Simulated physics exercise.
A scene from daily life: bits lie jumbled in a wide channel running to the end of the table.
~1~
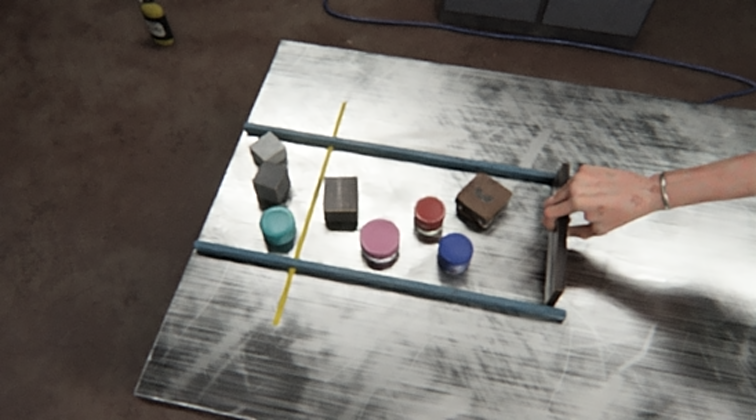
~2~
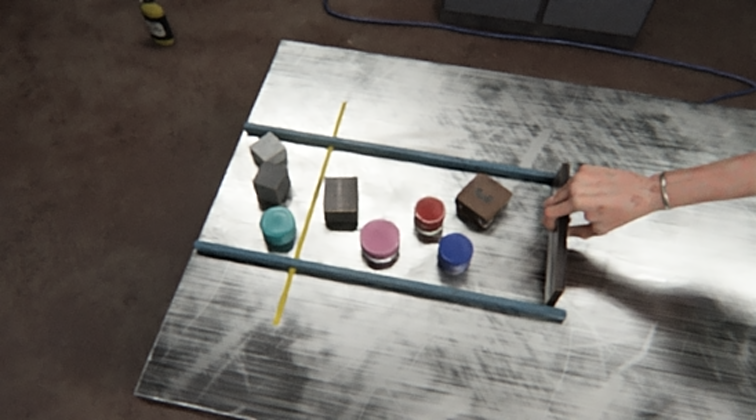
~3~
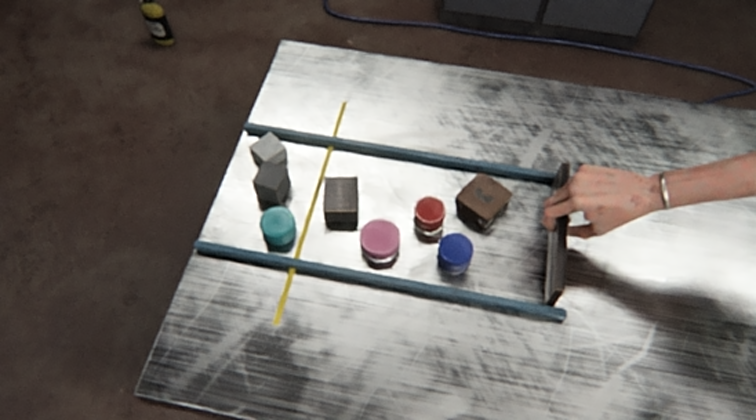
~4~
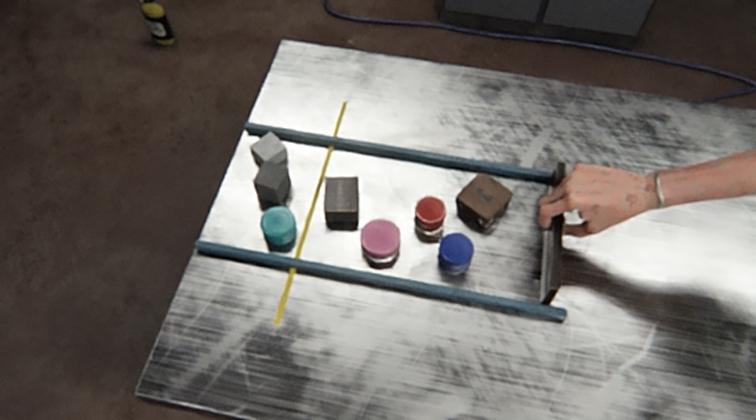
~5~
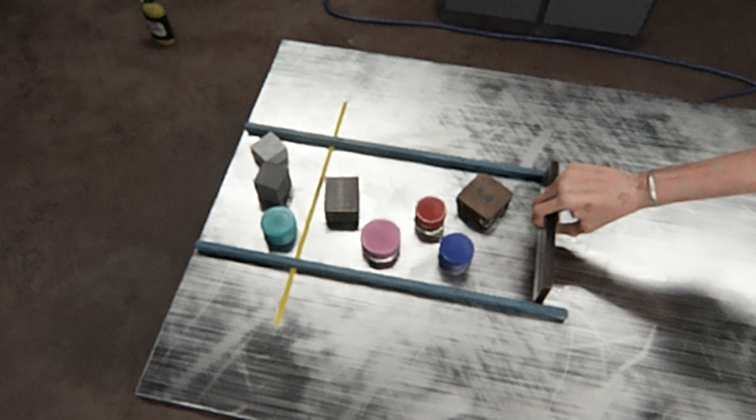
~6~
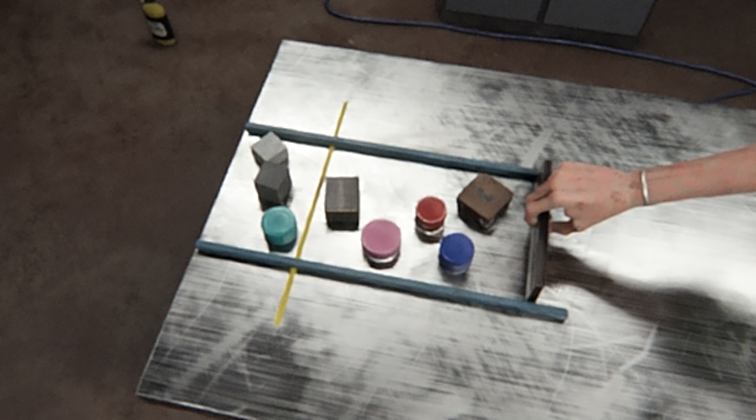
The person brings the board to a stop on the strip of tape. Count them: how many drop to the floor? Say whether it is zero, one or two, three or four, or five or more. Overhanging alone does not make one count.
It is zero.
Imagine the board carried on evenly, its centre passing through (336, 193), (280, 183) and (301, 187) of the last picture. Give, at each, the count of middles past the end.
Going through the three positions, you'd get 0, 2 and 2.
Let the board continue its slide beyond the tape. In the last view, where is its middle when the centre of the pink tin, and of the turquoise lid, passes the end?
The middle is at (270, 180) when it's the pink tin, and at (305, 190) when it's the turquoise lid.
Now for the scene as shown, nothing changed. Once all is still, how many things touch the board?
Counting them up gives 3.
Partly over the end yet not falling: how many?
The answer comes to 2.
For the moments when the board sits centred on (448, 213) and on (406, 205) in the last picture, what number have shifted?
By then 3, and later 4.
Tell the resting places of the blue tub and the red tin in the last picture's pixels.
One is at about (286, 232), the other at about (298, 197).
Soon after, none off yet; white block at rest near (270, 151); grey block at rest near (273, 182); turquoise lid at rest near (280, 225).
Then, none off yet; white block at rest near (270, 151); grey block moved a little near (258, 182); turquoise lid moved about its own width near (247, 219).
At rest, the number that fall off is zero.
